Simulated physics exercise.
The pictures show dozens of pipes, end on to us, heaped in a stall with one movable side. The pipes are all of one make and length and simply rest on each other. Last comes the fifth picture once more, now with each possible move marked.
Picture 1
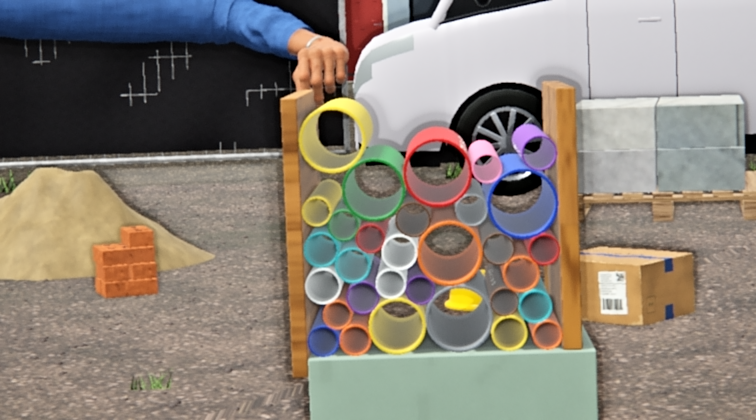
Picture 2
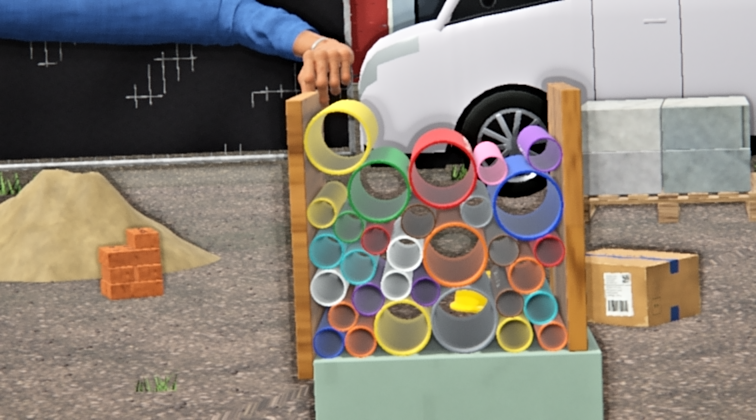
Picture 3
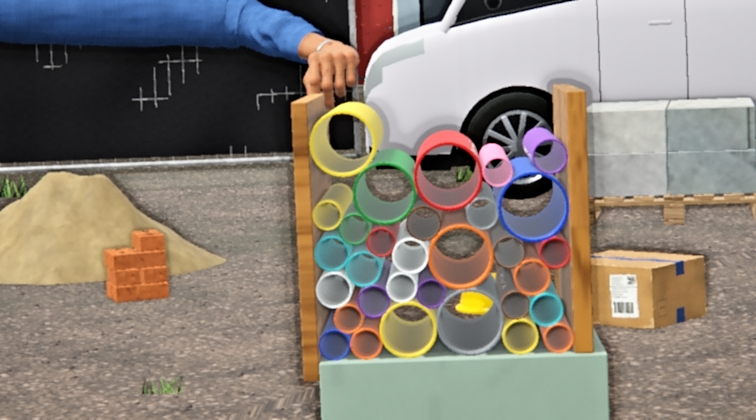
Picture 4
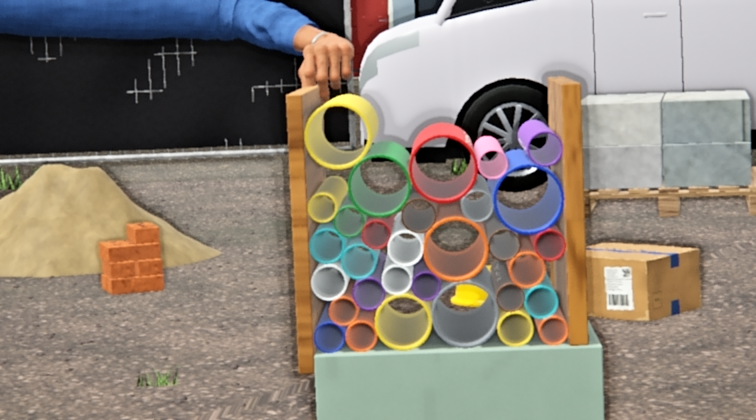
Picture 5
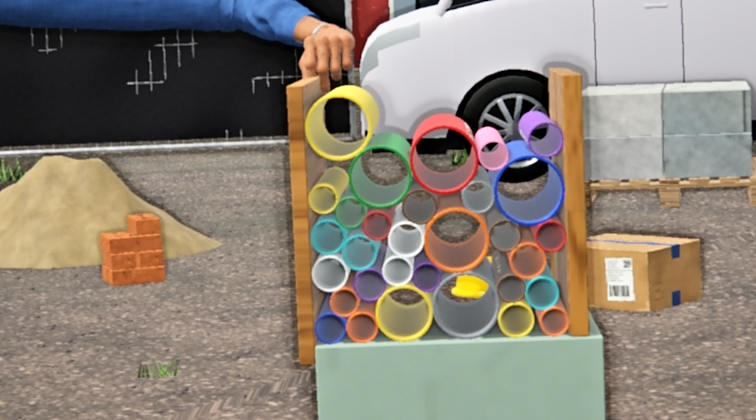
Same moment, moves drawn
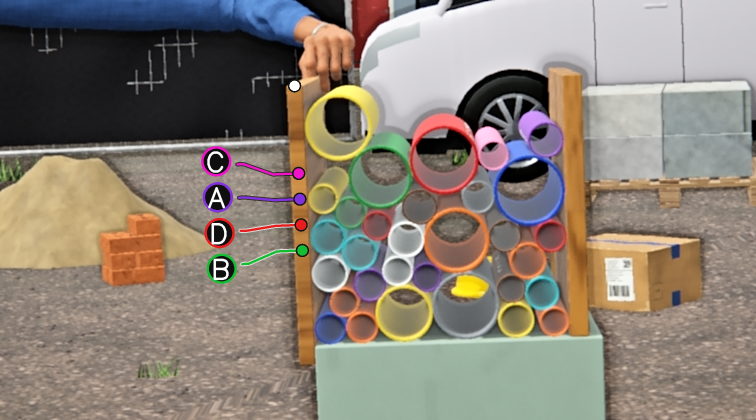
Colourful pipes resting in a stall between wooden boards, barely shifting, as a blue-sleeved arm keeps its hand at the left board.
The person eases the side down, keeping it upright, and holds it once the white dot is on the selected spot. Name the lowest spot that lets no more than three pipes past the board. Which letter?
At most to B.
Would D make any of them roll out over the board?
At D: Yes.
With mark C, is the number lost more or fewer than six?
It loses fewer than six.
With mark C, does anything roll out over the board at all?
No, at C.
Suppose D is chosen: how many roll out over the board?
It comes to one.
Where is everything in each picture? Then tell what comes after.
A purple pipe (539, 153); side board (305, 223); a blue pipe (323, 341), in the first frame.
A blue pipe (329, 343); an orange pipe (553, 336), in the second frame.
A white pipe (334, 290); an orange pipe (532, 278), in the third frame.
A red pipe (376, 235); a yellow pipe (323, 208), in the fourth frame.
A purple pipe (546, 140); side board (312, 210); a blue pipe (330, 328), in the fifth frame.
On the marked copy, A at (300, 199); B at (302, 250); C at (299, 174); D at (301, 225); the white dot at (294, 86).
With B. Early on, top of the board (307, 156).
Further on, top of the board (310, 235).
At the end, top of the board (311, 249), two out over the board.
As for the rest, A none out over the board; C none out over the board; D one out over the board.
